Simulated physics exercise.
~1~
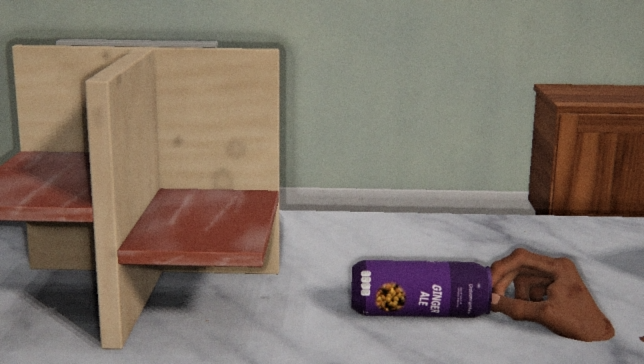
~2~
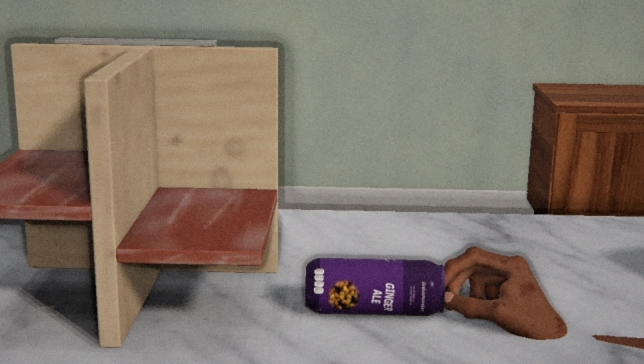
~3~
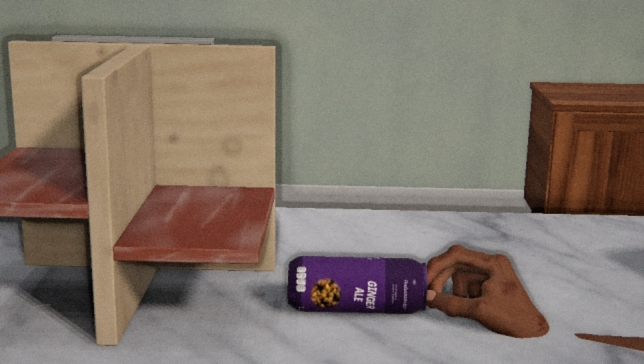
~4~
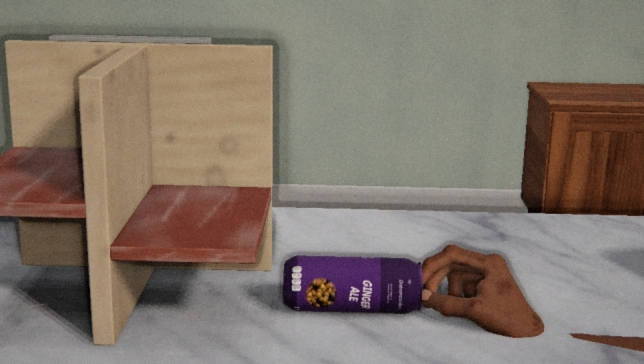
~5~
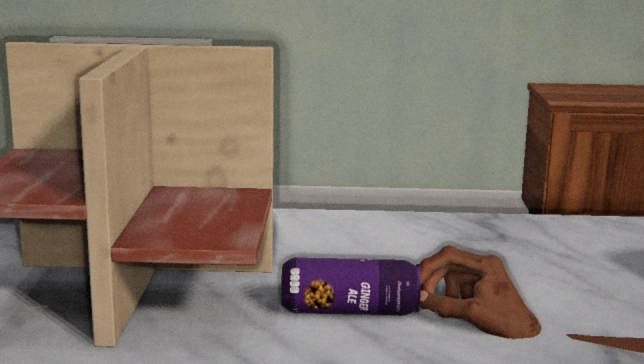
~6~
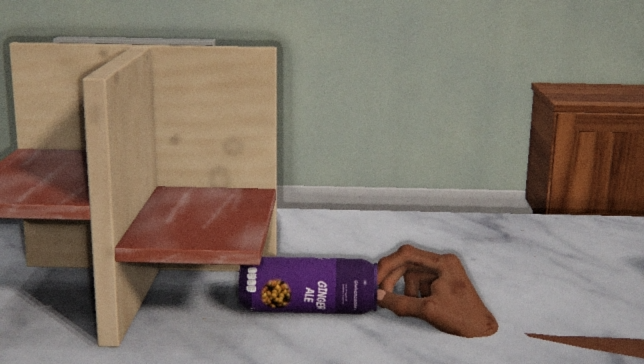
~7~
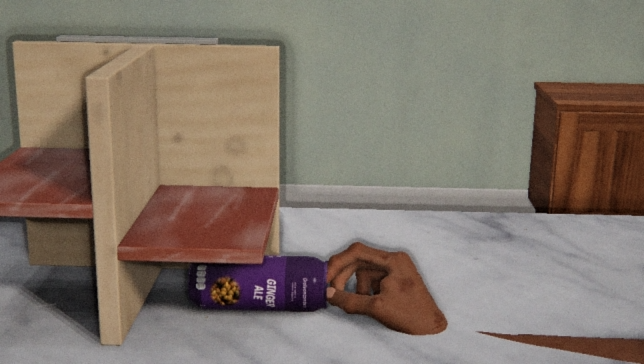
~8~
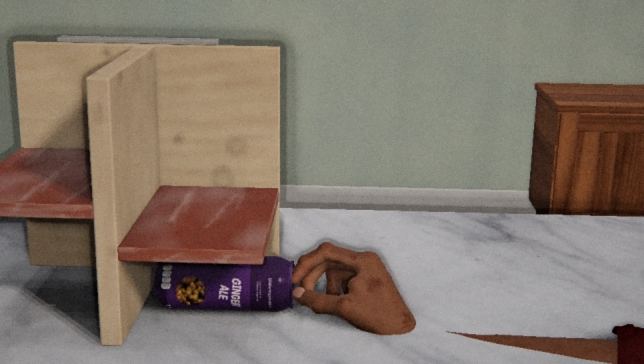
Purple ginger ale can on its side being pushed left by a hand, pausing briefly, then sliding partly under a red shelf.
